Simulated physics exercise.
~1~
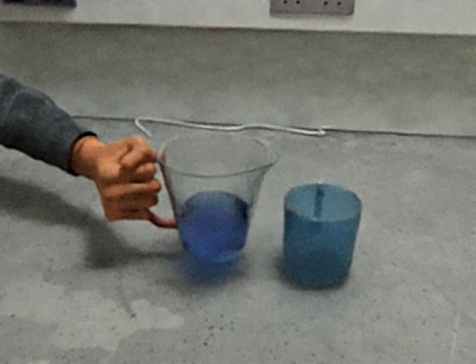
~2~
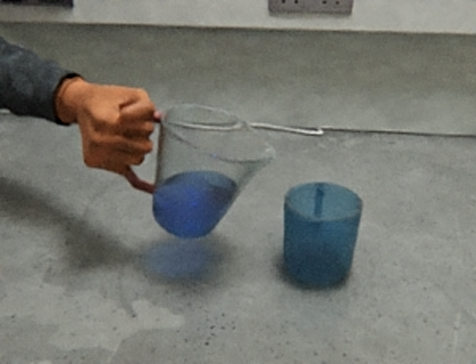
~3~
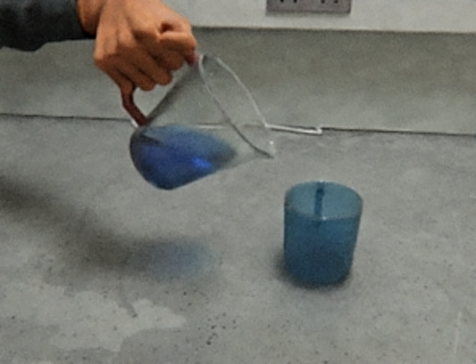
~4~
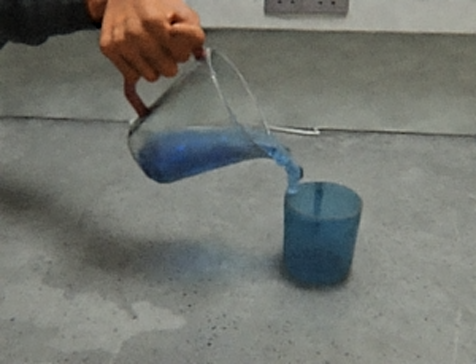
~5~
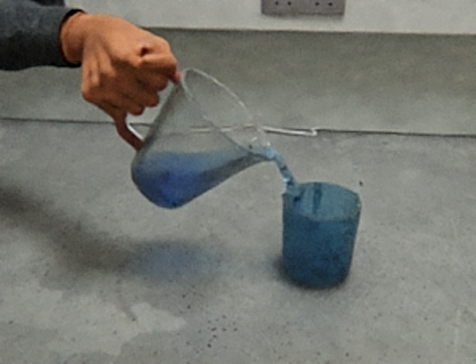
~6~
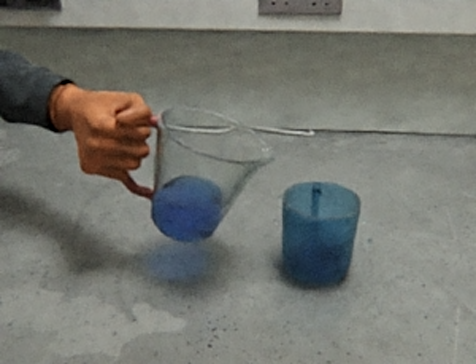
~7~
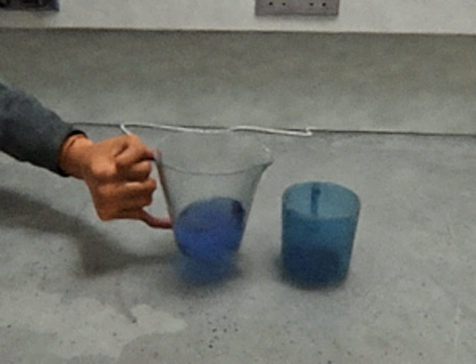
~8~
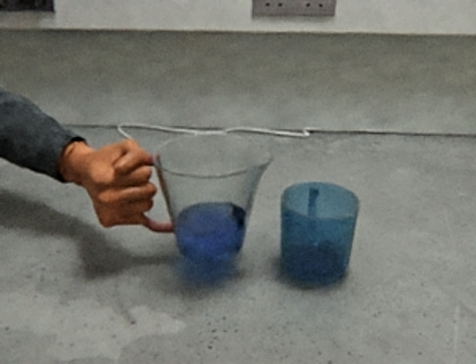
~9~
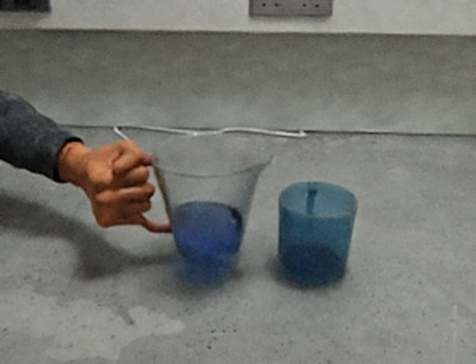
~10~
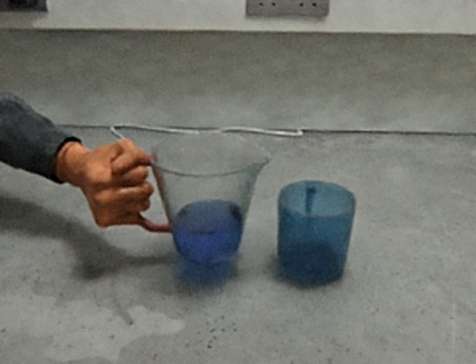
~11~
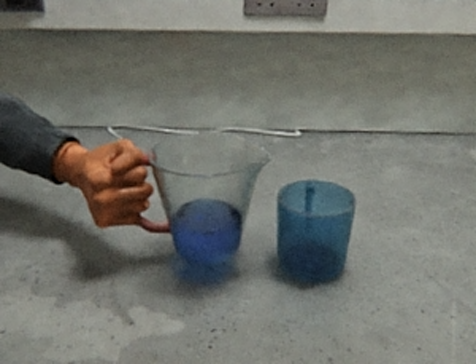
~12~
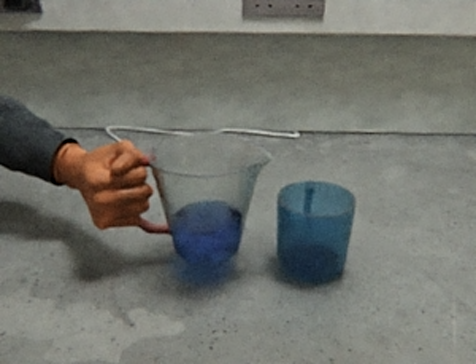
At first, a hand holds the handle of a clear, flared jug partly filled with blue liquid, standing on a grey counter to the left of a translucent blue mug. The hand raises the jug and leans it to the right, so the liquid slides toward the spout. A thin stream then runs from the lip down into the mug. The hand tips the jug back, the stream stops, and the jug returns upright to the counter. It ends there beside the mug, still holding some blue liquid, with the hand on its handle.
